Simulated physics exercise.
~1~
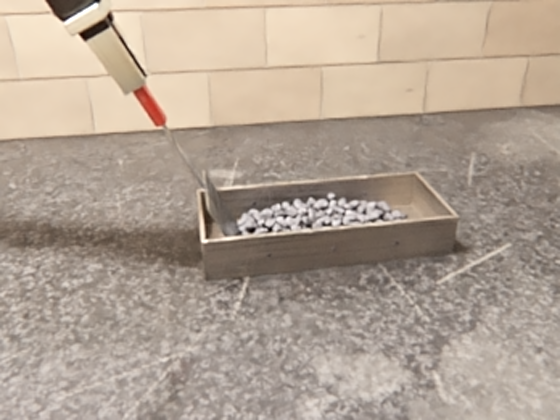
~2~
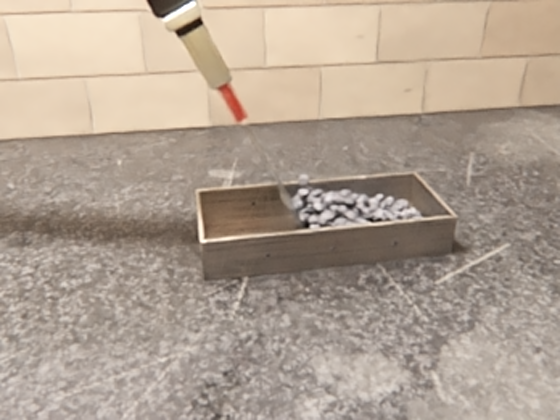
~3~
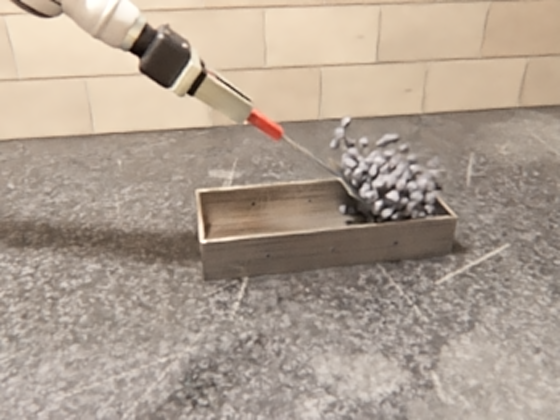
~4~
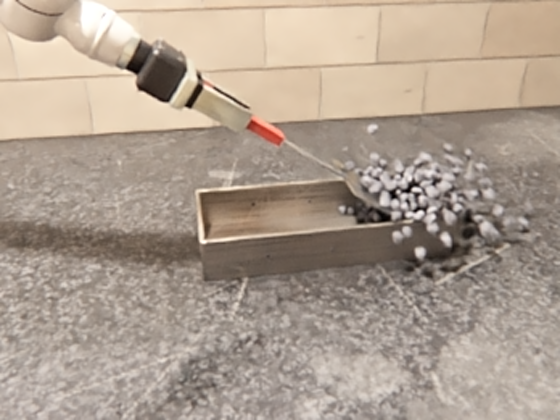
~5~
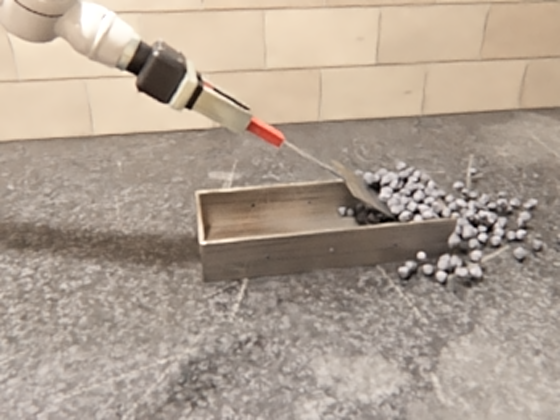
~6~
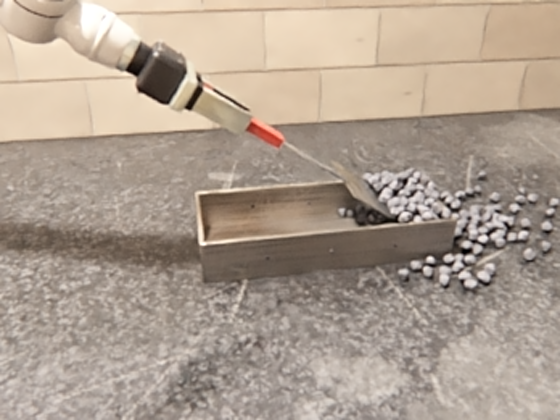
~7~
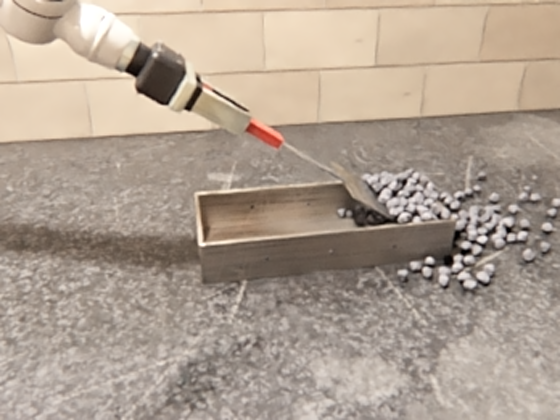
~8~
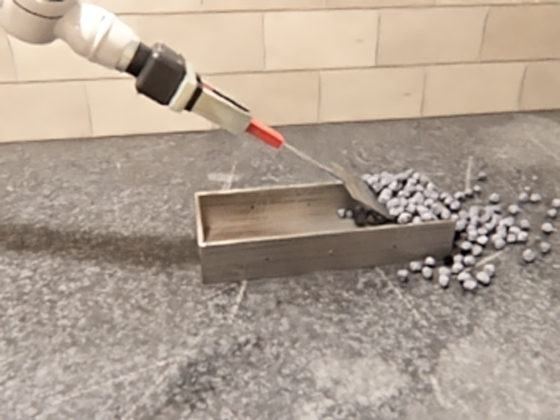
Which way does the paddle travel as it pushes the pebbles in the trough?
The paddle travels to the right, going from the left end of the trough toward the right end.
